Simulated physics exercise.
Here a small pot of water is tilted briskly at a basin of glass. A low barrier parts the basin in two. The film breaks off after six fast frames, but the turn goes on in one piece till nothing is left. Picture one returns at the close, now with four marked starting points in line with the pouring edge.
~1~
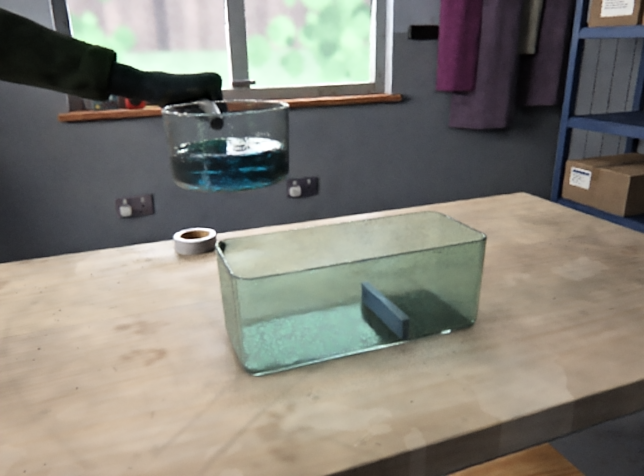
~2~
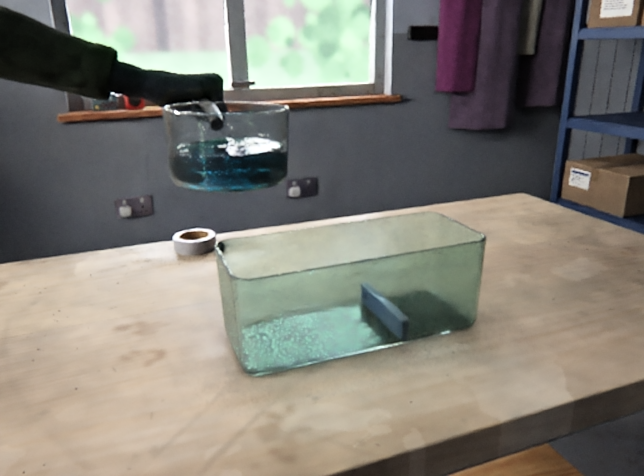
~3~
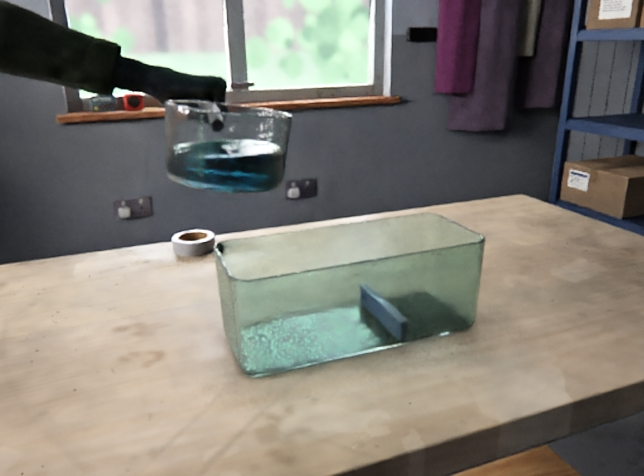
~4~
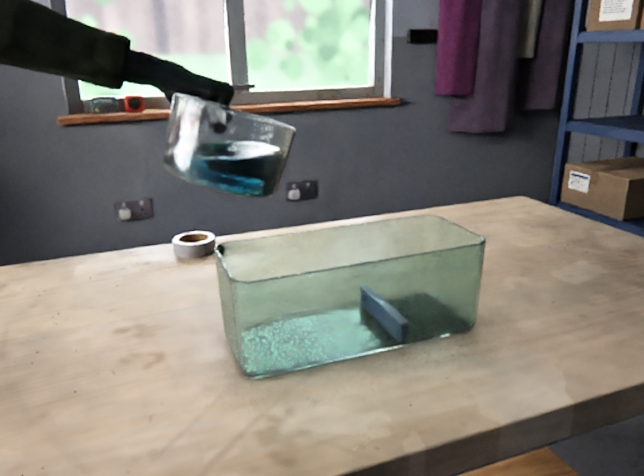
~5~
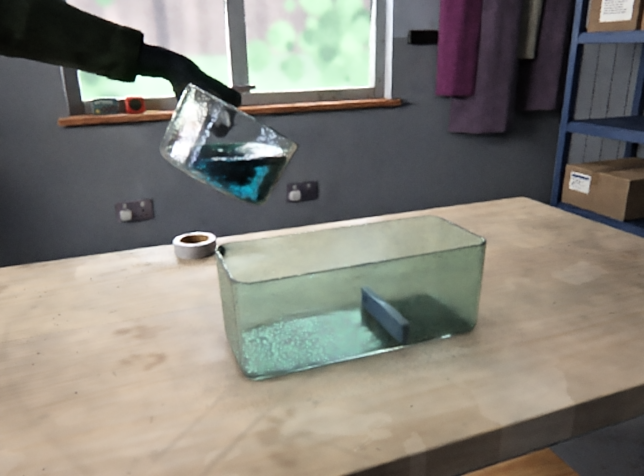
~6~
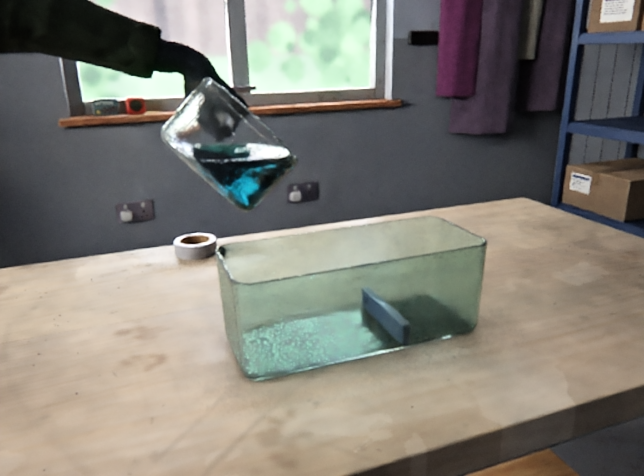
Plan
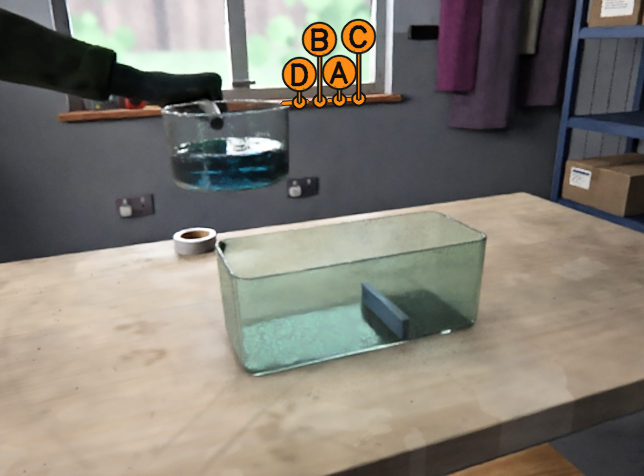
A gloved hand tilts a glass pot of blue water rightward above a divided glass basin.
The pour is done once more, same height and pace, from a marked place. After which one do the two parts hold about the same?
It is C.
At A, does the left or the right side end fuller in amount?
The left one.
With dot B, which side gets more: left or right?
The left side.
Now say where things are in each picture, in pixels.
Upright, lip at (283, 103); basin from (242, 373) to (474, 321); top of the wall at (383, 298); nothing has left yet, in the first picture.
Tipped about 2°, lip at (284, 106); nothing has left yet, in the second picture.
Tipped about 9°, lip at (286, 113); nothing has left yet, in the third picture.
Tipped about 19°, lip at (291, 126); nothing has left yet, in the fourth picture.
Tipped about 32°, lip at (293, 142); nothing has left yet, in the fifth picture.
Tipped about 47°, lip at (292, 160); water is over the lip, down to (292, 160), in the sixth picture.
On the marked copy, A at (339, 100); B at (319, 101); C at (358, 98); D at (299, 102).
For dot A, about 73 % ends left of the wall and 26 % right of it.
For dot B, about 91 % ends left of the wall and 9 % right of it.
For dot C, about 48 % ends left of the wall and 51 % right of it.
For dot D, about 83 % ends left of the wall and 16 % right of it.
